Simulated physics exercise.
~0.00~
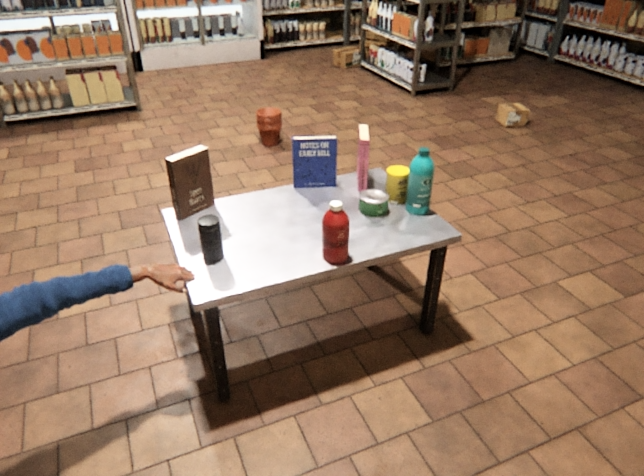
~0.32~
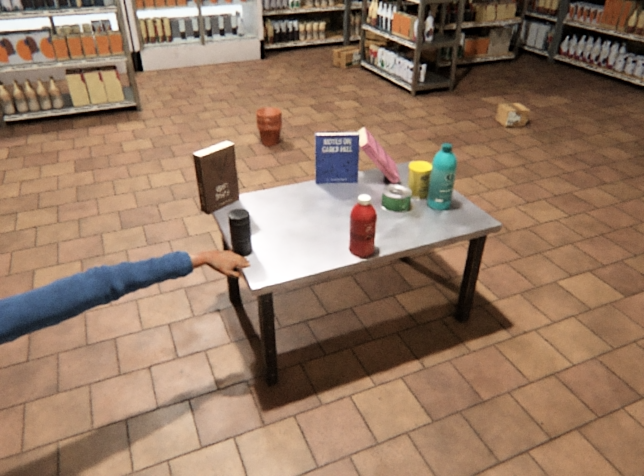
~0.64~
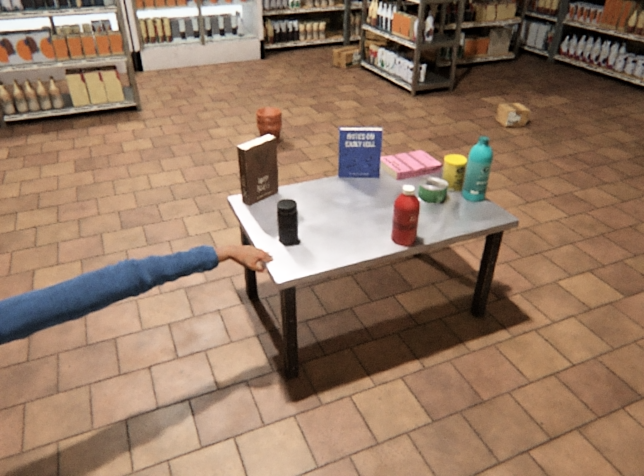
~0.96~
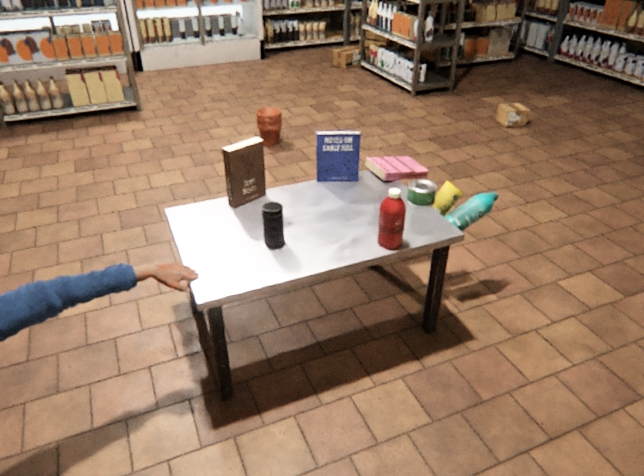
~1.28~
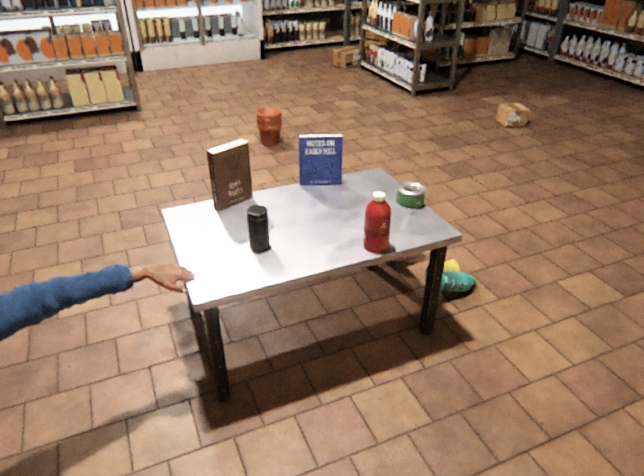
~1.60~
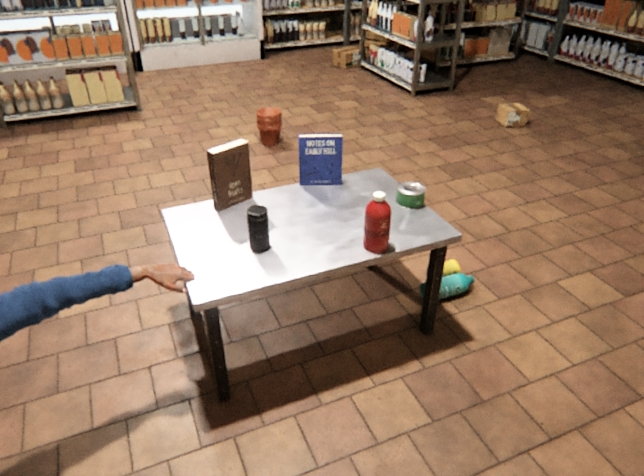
At the start, a hand rests at the left edge of a small table holding books, bottles, a black jar and other items in a shop with a tiled floor. The table moves to the right, and the pink book tips over and ends up lying flat. Then the table is jerked back to the left, and the turquoise bottle and yellow tin topple at the right end. They drop to the floor, and the pink book disappears from the tabletop. Finally, the brown book, blue book, black jar, red bottle and green tub remain on the still table.
